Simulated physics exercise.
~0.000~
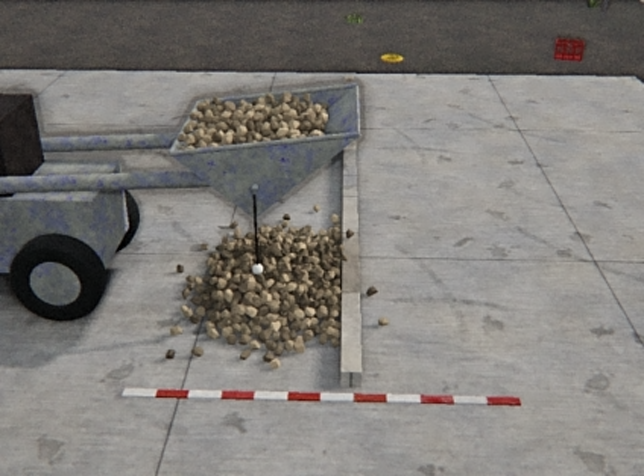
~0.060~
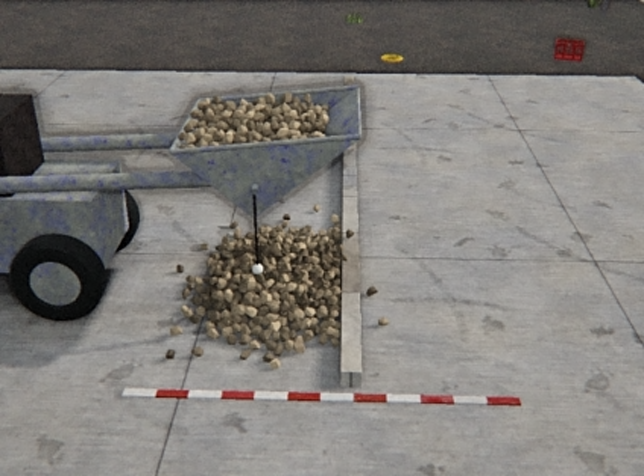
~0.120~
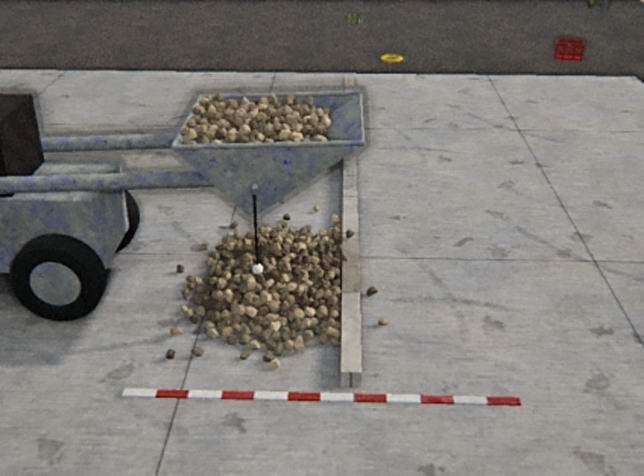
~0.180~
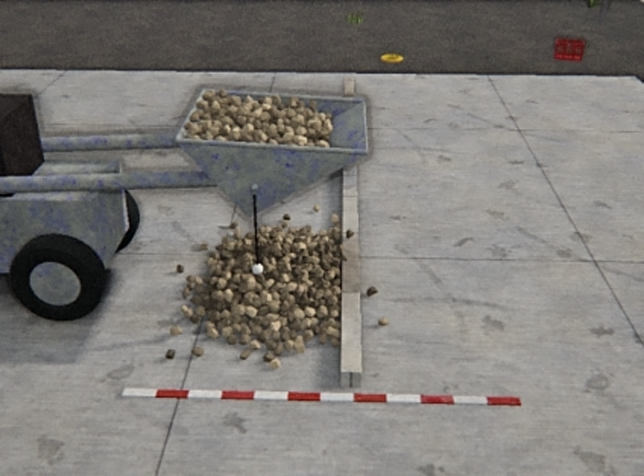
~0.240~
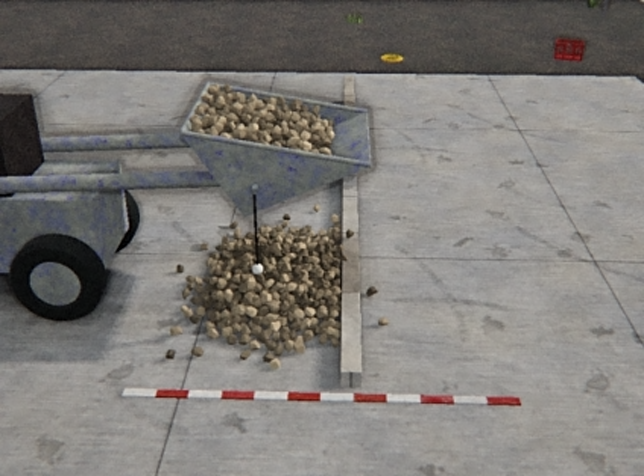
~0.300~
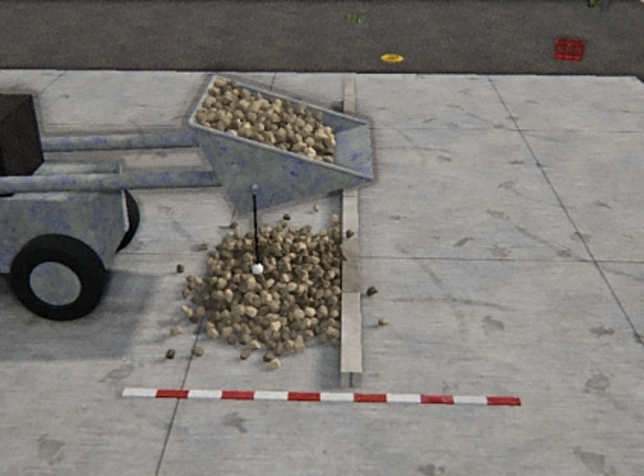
A loader's grey bucket full of tan stones gradually tilting down to the right above a stone pile beside a kerb.
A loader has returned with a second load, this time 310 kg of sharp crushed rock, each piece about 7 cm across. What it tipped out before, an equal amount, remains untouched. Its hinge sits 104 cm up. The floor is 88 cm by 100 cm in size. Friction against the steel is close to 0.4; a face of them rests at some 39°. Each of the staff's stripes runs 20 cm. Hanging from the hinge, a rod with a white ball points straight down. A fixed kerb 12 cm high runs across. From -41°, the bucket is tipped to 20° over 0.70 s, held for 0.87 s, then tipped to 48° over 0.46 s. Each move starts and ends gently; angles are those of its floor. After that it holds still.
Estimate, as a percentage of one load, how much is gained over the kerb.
Some 64 per cent is added.
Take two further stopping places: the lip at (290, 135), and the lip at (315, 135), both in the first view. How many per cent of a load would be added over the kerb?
Some 15 percent, and then 30 percent.
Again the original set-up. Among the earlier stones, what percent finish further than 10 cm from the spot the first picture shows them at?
Some 0 percent, give or take.
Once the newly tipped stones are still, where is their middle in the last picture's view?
(373, 271).
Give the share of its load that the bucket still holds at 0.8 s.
100 % still inside.
After 0.5 s the floor is at 10°; in per cent of one load, 100 in the bucket, 100 on this side of the kerb; the foremost stones are at (351, 258).
After 0.8 s the floor is at 20°; in per cent of one load, 99 in the bucket, 100 on this side of the kerb, 0 over the kerb; the foremost stones are at (362, 232).
After 2.5 s the floor is at 48°; in per cent of one load, 3 in the bucket, 135 on this side of the kerb, 62 over the kerb; the foremost stones are at (503, 273).
After 5.0 s the floor is at 48°; in per cent of one load, 0 in the bucket, 136 on this side of the kerb, 64 over the kerb; the foremost stones are at (503, 273). Net gain over the kerb, 64.
